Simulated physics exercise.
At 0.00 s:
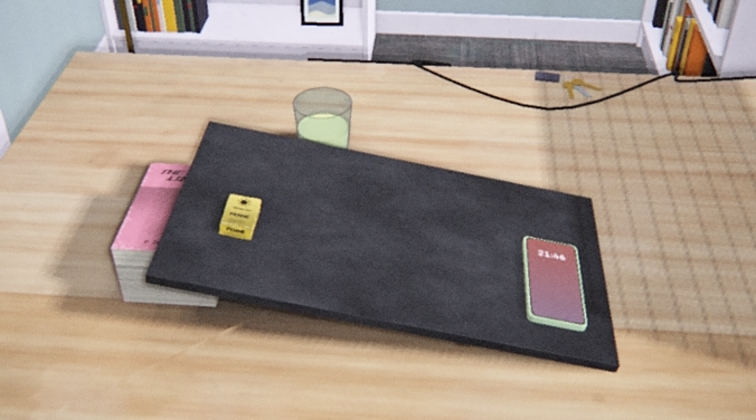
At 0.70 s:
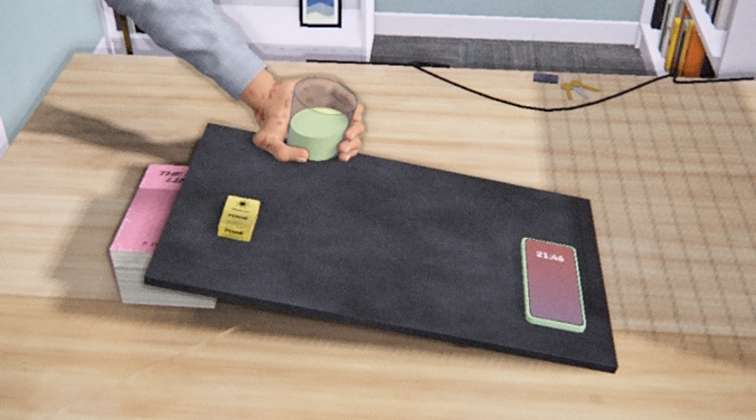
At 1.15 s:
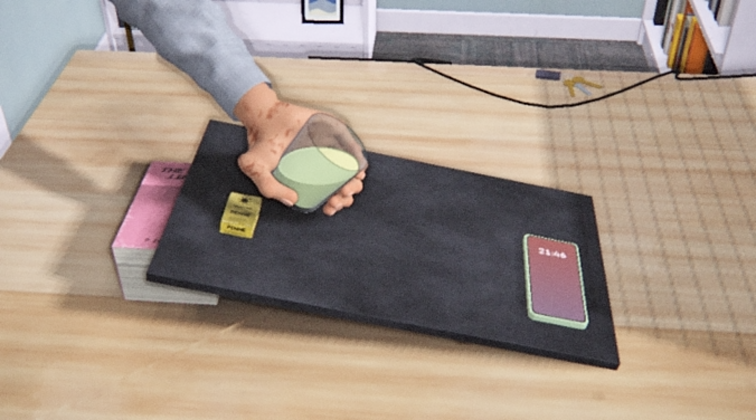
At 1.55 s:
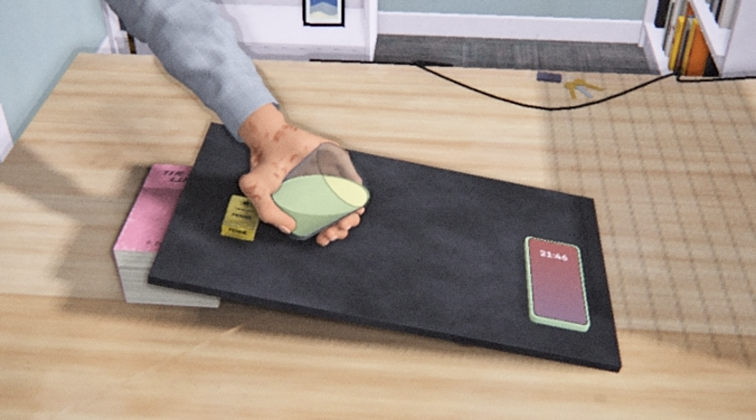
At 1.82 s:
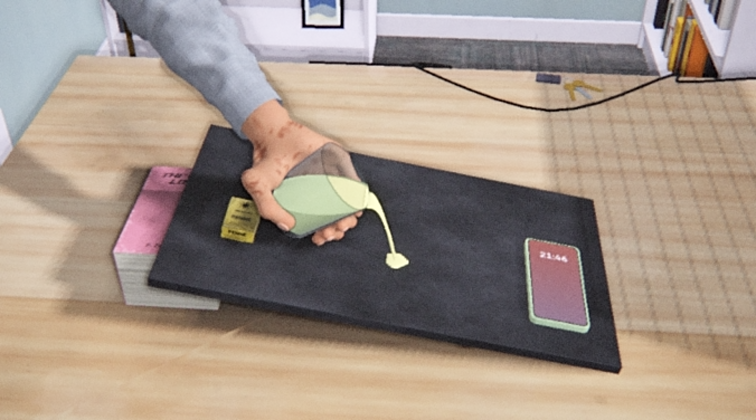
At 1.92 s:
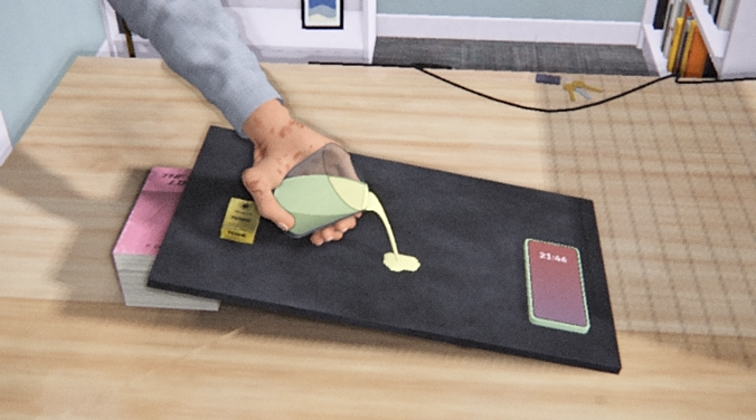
A hand in a grey-blue sleeve reaches in from the upper left over a pale wooden desk, seen from above by a still camera. A black chopping board rests on a pink book at left, sloping down rightward, with a small yellow carton and a red-screened phone on it. The hand grips a tumbler of pale green liquid, lifts it over the board, tilts it rightward and pours a thin stream into a small puddle.
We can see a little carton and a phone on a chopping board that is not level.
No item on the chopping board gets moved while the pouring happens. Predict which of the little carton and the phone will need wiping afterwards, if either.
Little carton will not need wiping, phone will need wiping.
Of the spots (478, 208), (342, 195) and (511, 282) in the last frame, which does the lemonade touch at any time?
The first point is outside the spill, the next one is outside the spill, and the last one is inside the spill.
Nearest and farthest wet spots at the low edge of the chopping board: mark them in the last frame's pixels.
The wet stretch lies between (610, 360) and (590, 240).
After 2.6 s, it runs down to the right; the little carton is dry; the phone is wet.
After 5.8 s, it runs down to the right and off the end; the little carton is dry; the phone is wet.
After 10.6 s, it runs down to the right and off the end; the little carton is dry; the phone is wet.
